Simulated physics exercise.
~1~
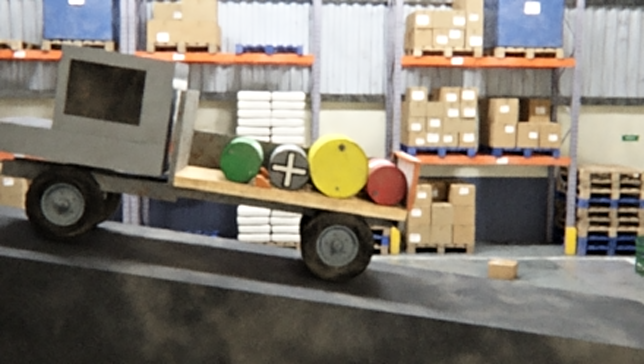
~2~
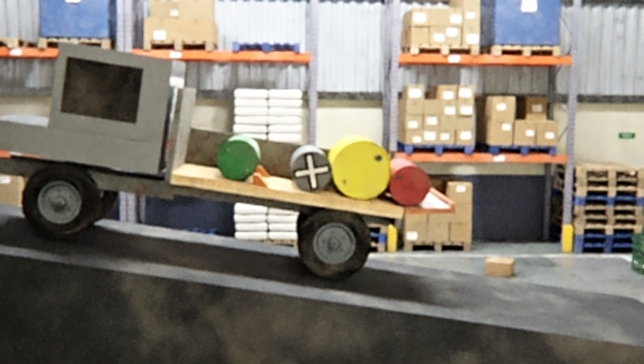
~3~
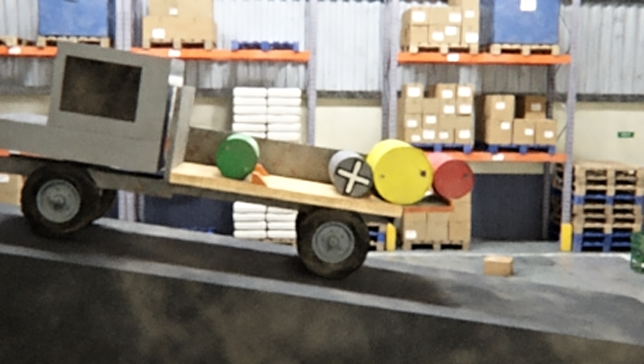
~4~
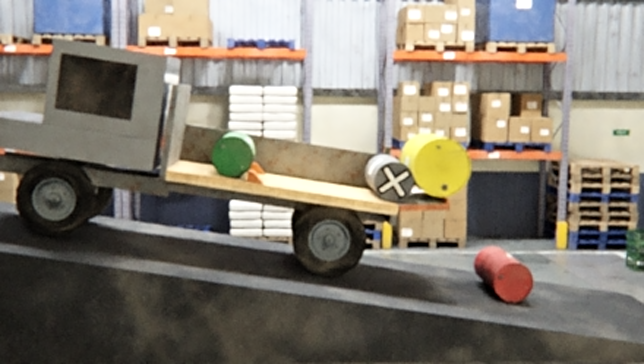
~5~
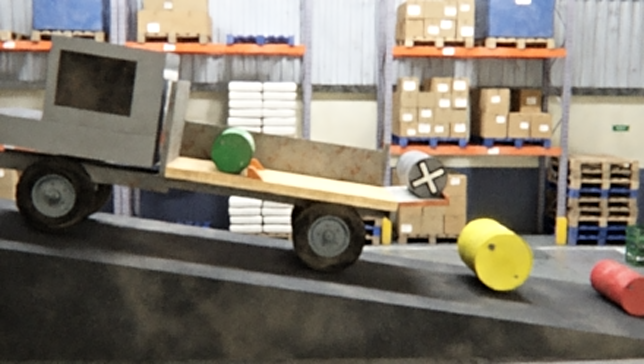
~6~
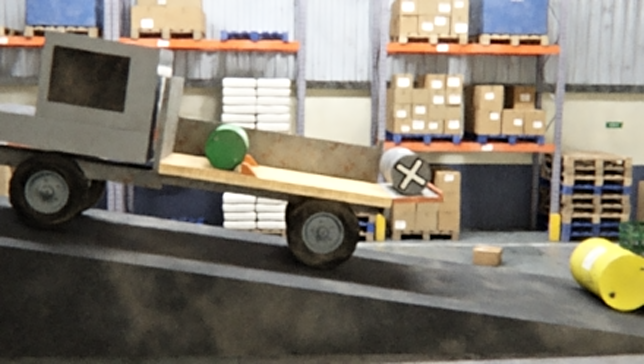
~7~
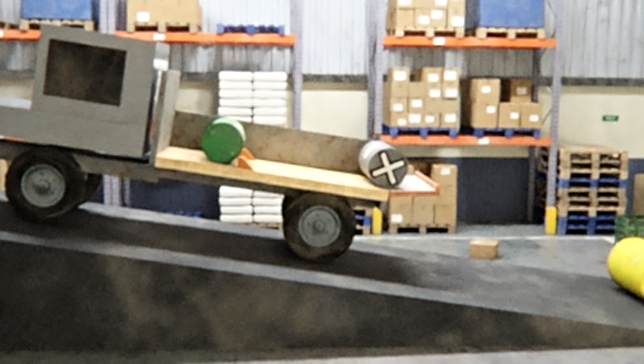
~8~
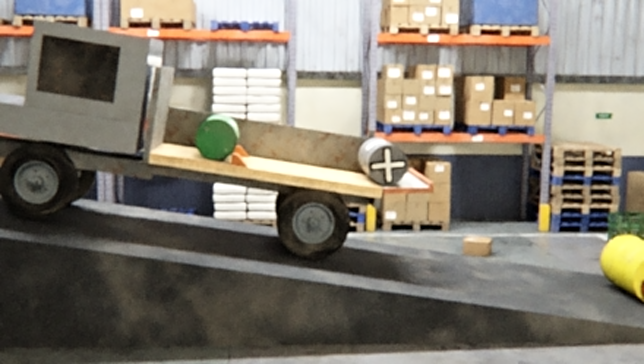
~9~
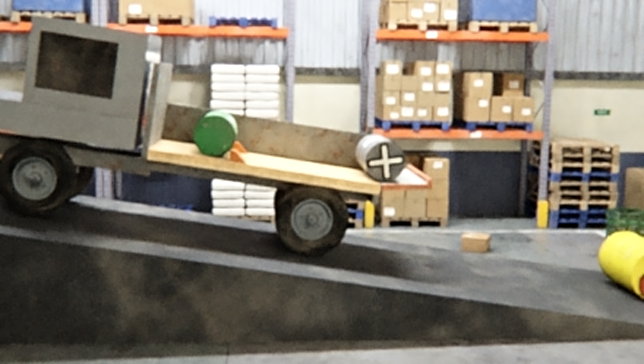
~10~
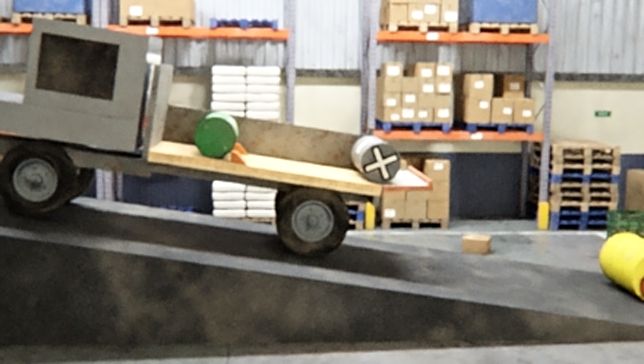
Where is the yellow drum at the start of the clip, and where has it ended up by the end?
At the start the yellow drum is on the truck bed, between the white-crossed drum and the red one. By the end it is lying on the ground behind the truck, at the right edge of the view.
